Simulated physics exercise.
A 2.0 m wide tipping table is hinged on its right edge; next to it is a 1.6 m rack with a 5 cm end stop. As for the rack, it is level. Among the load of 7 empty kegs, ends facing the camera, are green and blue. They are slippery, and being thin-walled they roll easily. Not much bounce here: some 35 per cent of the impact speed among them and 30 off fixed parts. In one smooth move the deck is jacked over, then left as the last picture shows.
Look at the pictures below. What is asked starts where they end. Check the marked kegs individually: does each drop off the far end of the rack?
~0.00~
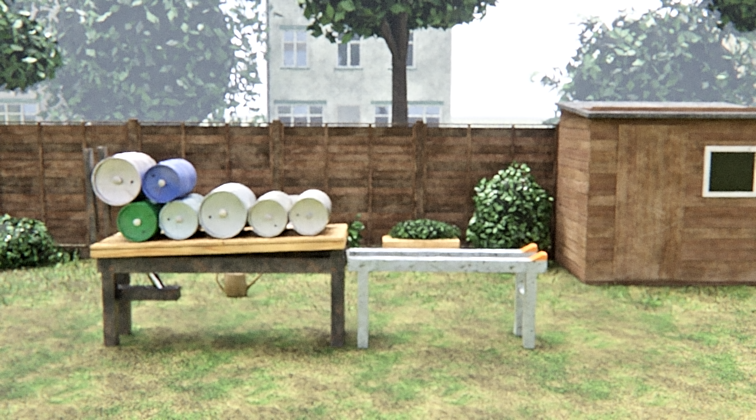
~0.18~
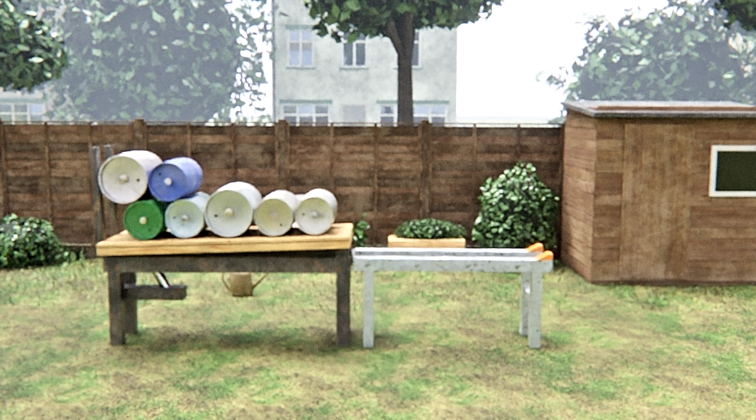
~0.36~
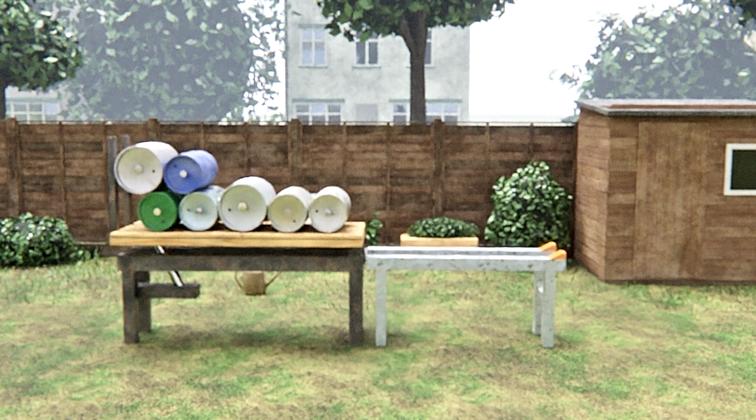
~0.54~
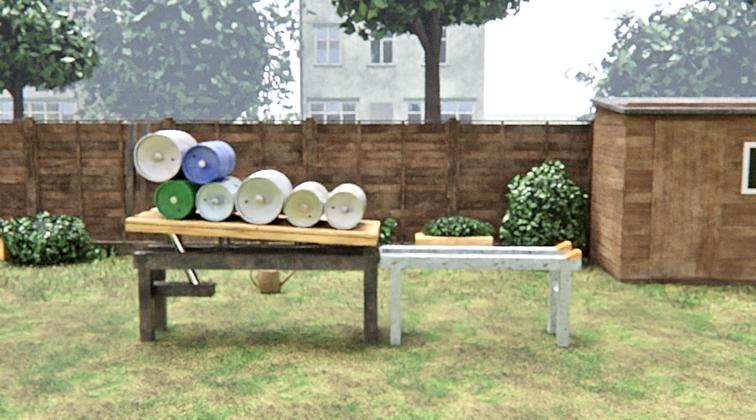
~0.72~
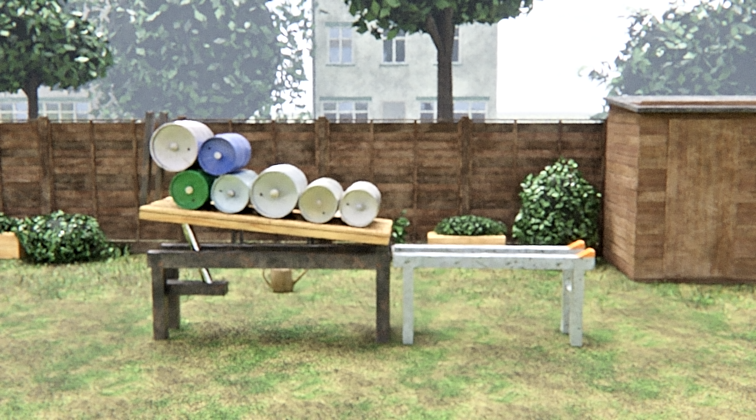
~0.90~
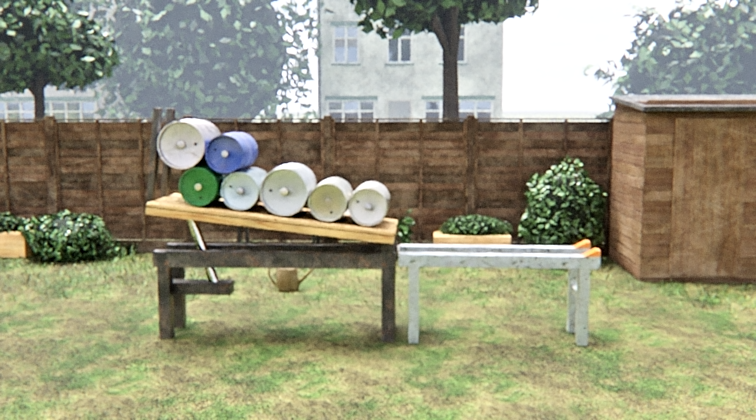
Green: Does not, blue: Does not.
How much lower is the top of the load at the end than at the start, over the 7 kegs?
About 20 cm.
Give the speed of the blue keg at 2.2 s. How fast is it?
Close to 0.9 m/s at that moment.
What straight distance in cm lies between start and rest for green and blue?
For green it's 200, and for blue it's 230.
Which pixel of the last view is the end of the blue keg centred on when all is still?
It comes to rest at about (505, 201).
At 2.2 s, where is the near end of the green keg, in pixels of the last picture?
At about (289, 198).
Then, 2.2 s in, green is on the deck, 85 cm from the hinge, rolling right; blue is up on others, 70 cm from the hinge, rolling right; 0 of 7 over the stop.
Then, 4.0 s in, green is on the rack, 140 cm from the rack's far end, rolling right; blue is up on others, 95 cm from the rack's far end, rolling right; 1 of 7 over the stop.
In the end (6.0 s), green is on the rack, 125 cm from the rack's far end; blue is up on others, 75 cm from the rack's far end; 1 of 7 over the stop.
